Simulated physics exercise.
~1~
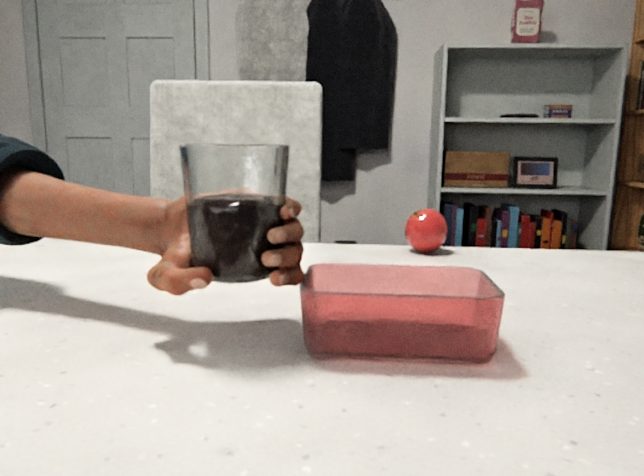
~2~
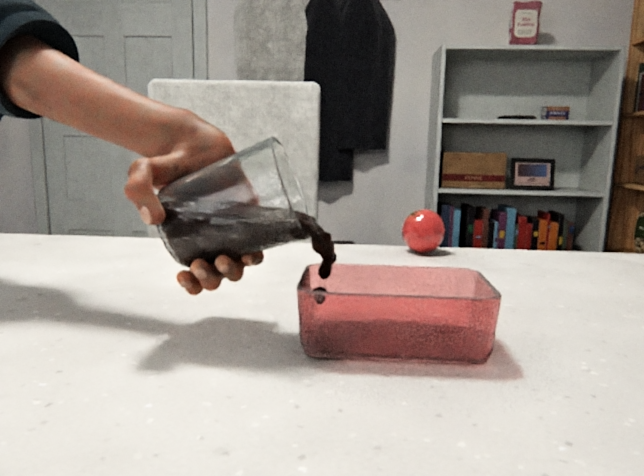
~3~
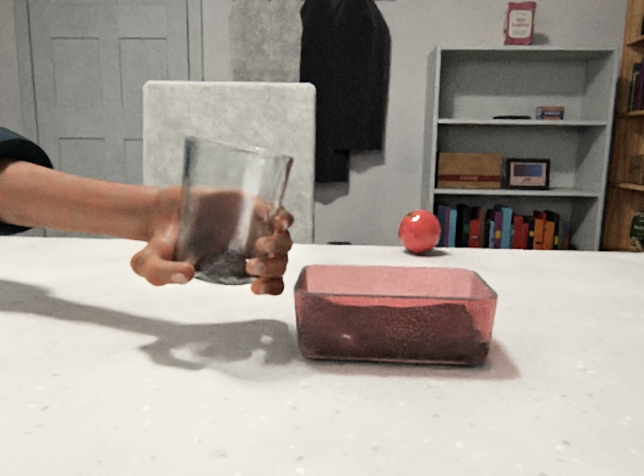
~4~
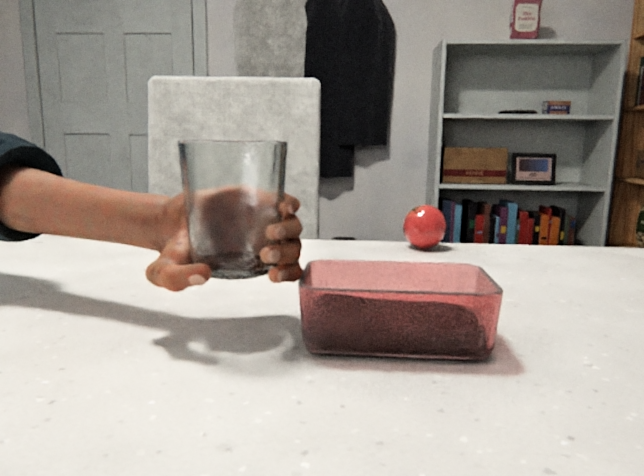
In the video, a hand holds a glass of dark liquid beside a red translucent box on a white table, then tips it rightward, pouring into the box. The hand brings the nearly emptied glass upright again, leaving the dark liquid in the box.
